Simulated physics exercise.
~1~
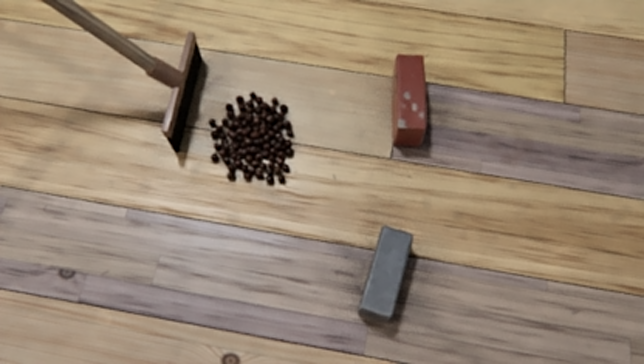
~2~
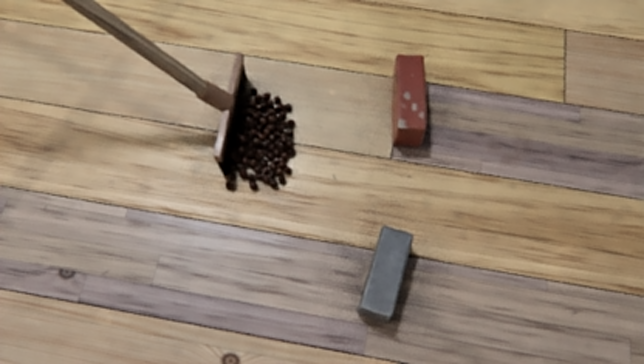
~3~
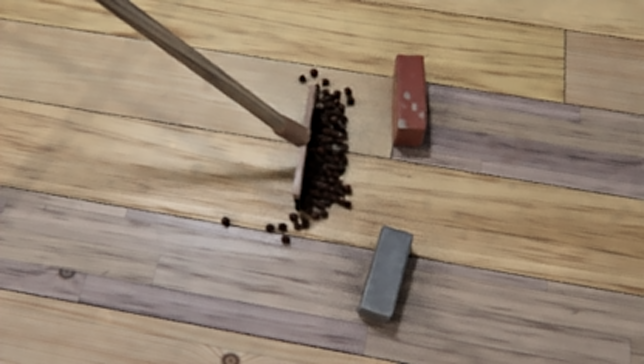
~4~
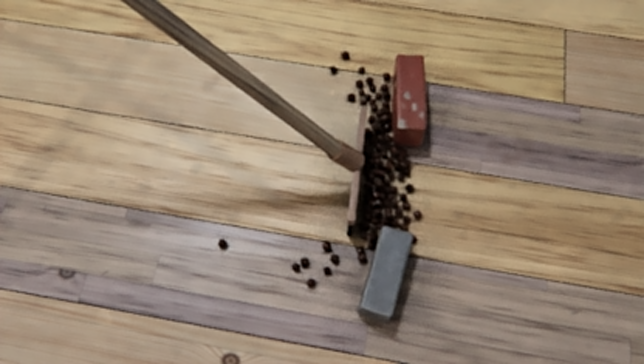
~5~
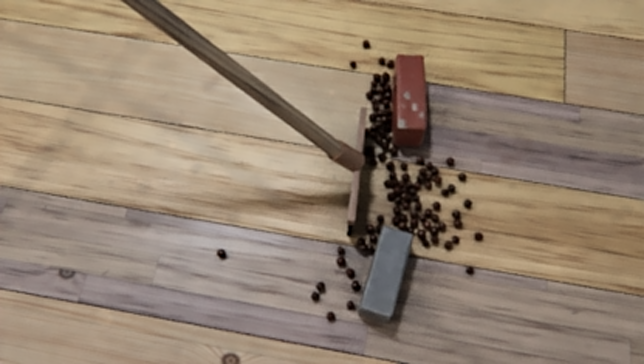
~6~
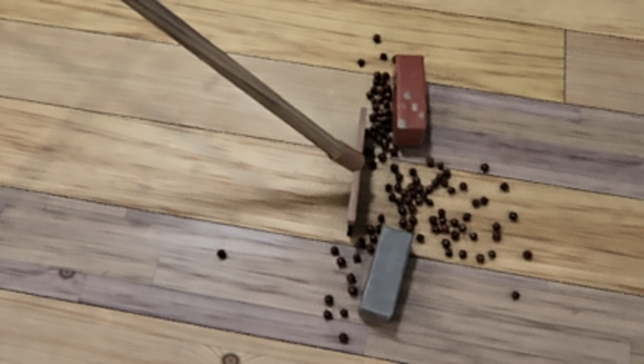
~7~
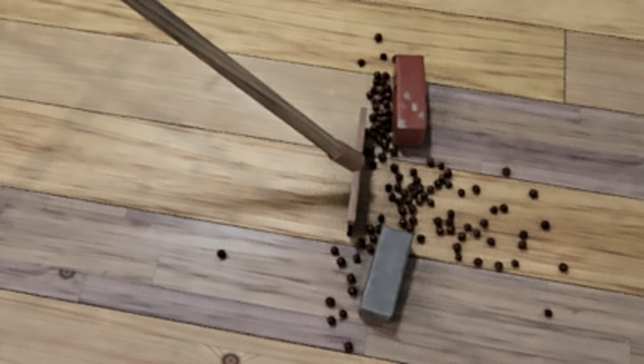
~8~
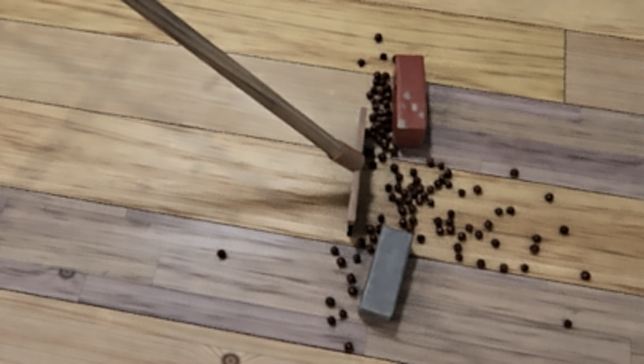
A long-handled squeegee pushed a pile of chocolate balls rightwards across a wooden floor towards a red block and a grey block, then stopped; about half spilled through the gap and scattered, while many stayed bunched before the blocks.
